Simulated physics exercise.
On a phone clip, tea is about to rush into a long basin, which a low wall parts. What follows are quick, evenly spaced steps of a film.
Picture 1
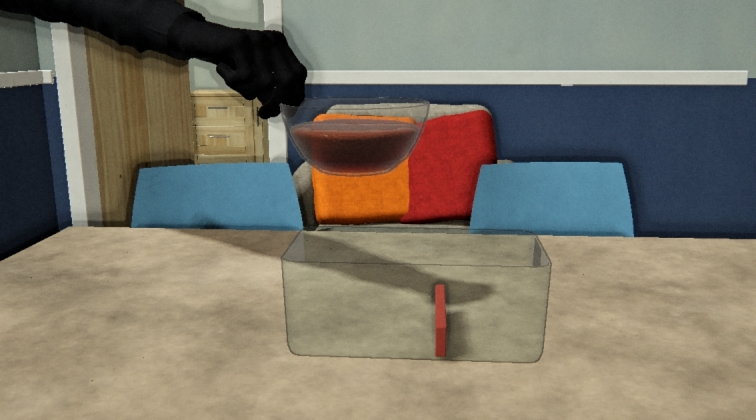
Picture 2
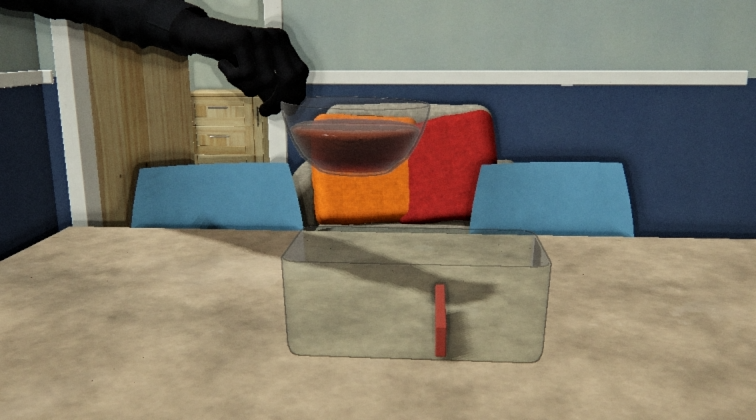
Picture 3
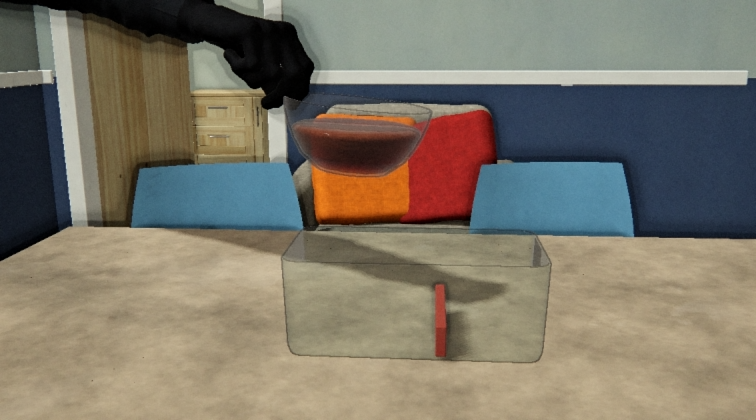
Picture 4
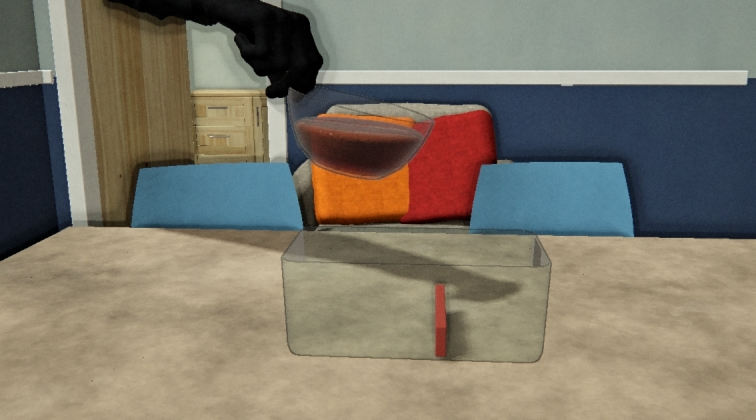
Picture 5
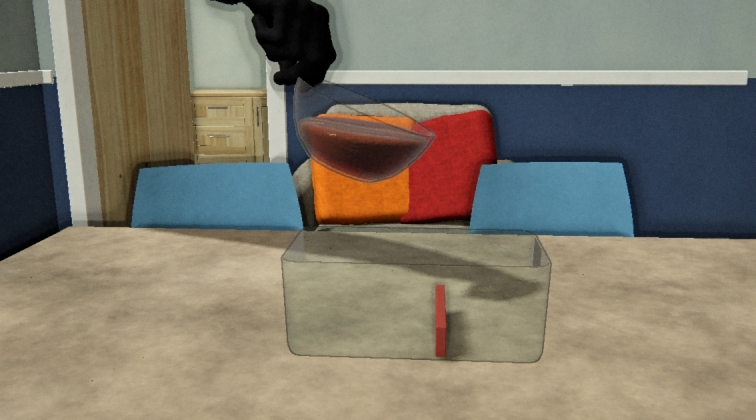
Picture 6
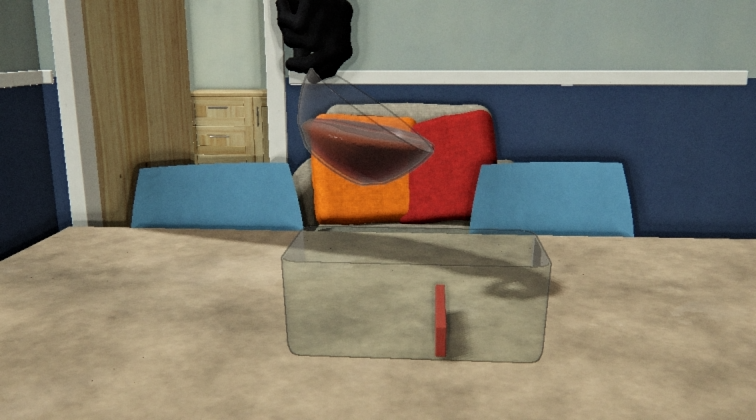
In the video, a black-gloved hand holds a clear bowl of reddish-brown tea above a long transparent basin with a low red wall inside, then rises and gradually tilts the bowl to the right while the basin stays still.
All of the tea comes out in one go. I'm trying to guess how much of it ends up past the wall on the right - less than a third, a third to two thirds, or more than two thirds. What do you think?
Midrange share.
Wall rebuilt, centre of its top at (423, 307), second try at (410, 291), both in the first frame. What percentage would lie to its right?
In order, near 60 and 80 in a hundred.
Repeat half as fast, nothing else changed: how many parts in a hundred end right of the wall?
I'd say close to 70 per cent.
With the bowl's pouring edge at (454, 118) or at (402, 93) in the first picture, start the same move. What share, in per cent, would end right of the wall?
Roughly 60 % the first time and roughly 35 % the second.
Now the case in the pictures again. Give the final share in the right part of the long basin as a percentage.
50 %.
A moment on, the bowl is tipped on its side and 10 per cent is still to pour, 7 is left of the wall and 47 right of it.
Next, the bowl is tipped right over and 0 per cent is still to pour, 32 is left of the wall and 49 right of it.
Then the bowl is tipped right over and 1 per cent is still to pour, 39 is left of the wall and 54 right of it.
Later the bowl is tipped right over and 0 per cent is still to pour, 46 is left of the wall and 50 right of it.
In the end 46 per cent lies left of the wall, 50 right of it and 4 outside.
